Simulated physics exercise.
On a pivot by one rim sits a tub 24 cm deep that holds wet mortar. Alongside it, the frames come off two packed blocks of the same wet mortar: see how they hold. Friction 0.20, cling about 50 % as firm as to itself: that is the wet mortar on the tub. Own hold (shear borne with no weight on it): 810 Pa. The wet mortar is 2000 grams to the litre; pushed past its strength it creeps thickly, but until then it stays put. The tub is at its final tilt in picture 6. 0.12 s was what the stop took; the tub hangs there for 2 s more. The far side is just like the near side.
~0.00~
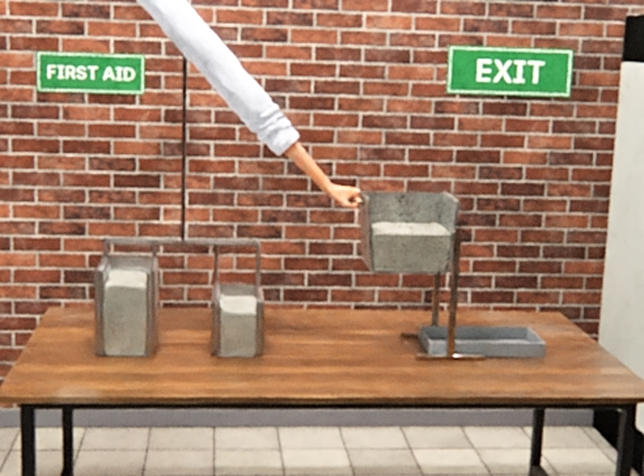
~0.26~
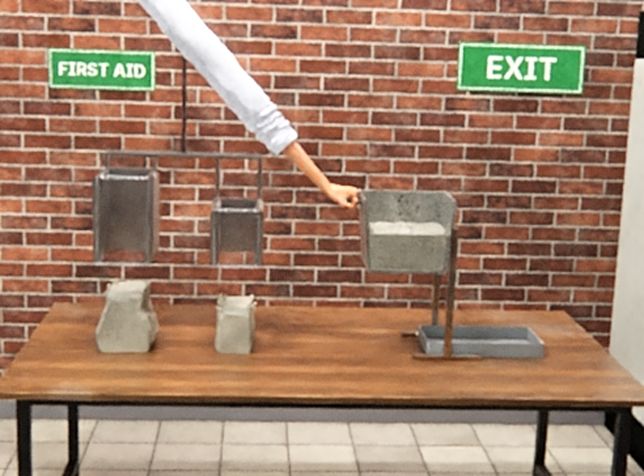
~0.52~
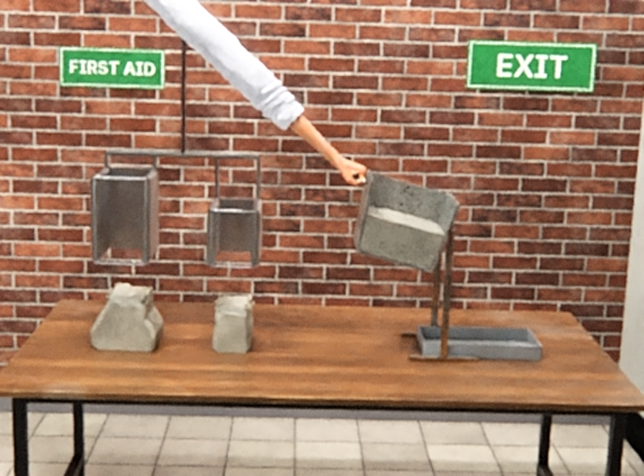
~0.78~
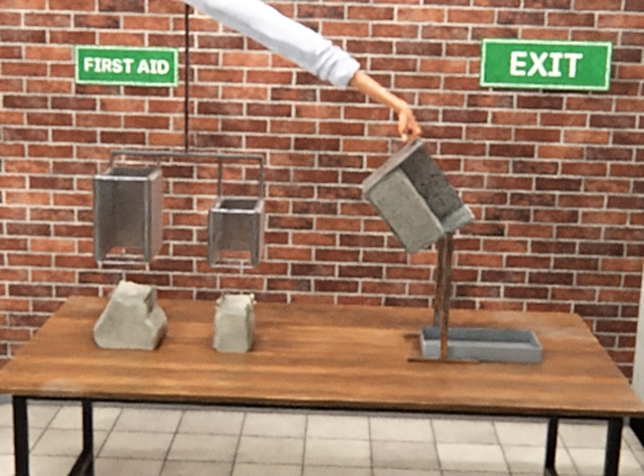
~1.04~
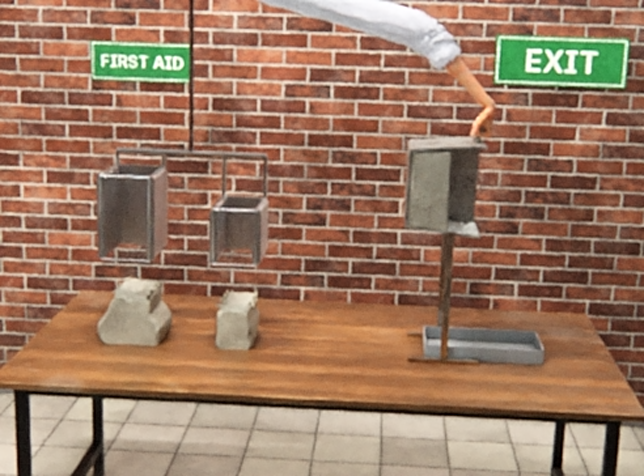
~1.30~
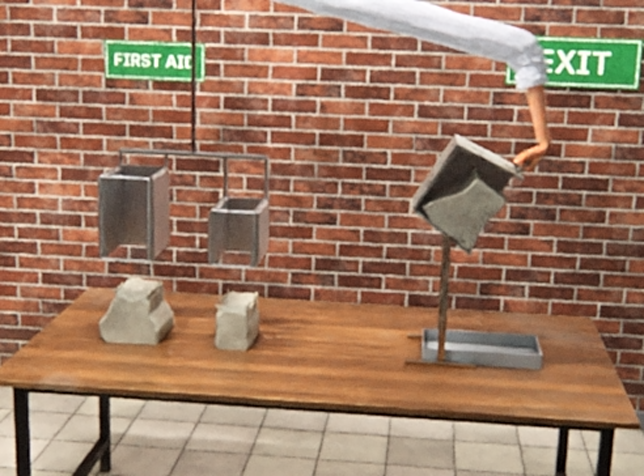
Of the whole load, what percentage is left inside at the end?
Close to 0 % is left inside.
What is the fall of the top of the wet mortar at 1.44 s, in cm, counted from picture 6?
Roughly 14 cm.
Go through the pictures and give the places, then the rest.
Handle-side rim at (370, 201), tilt 0 degrees; top of the wet mortar at (444, 234); blocks stand 24 cm, 16 cm (left to right), in the first frame.
Handle-side rim at (367, 200), tilt 0 degrees; top of the wet mortar at (441, 234); blocks stand 20 cm, 16 cm (left to right), in the second frame.
Handle-side rim at (374, 181), tilt 14 degrees; top of the wet mortar at (372, 215); blocks stand 18 cm, 15 cm (left to right), in the third frame.
Handle-side rim at (423, 146), tilt 52 degrees; top of the wet mortar at (396, 171); blocks stand 18 cm, 15 cm (left to right), in the fourth frame.
Handle-side rim at (486, 149), tilt 91 degrees; top of the wet mortar at (446, 153); blocks stand 18 cm, 15 cm (left to right), in the fifth frame.
Handle-side rim at (522, 181), tilt 120 degrees; top of the wet mortar at (480, 180); blocks stand 18 cm, 15 cm (left to right), in the sixth frame.
After 1.44 s, the tub is at 120 degrees and holds 24 %.
After 1.61 s, the tub is at 120 degrees and holds 0 %.
After 1.78 s, the tub is at 120 degrees and holds 0 %.
After 1.95 s, the tub is at 120 degrees and holds 0 %.
After 3.30 s, at the end, the tub is at 120 degrees and holds 0 %.
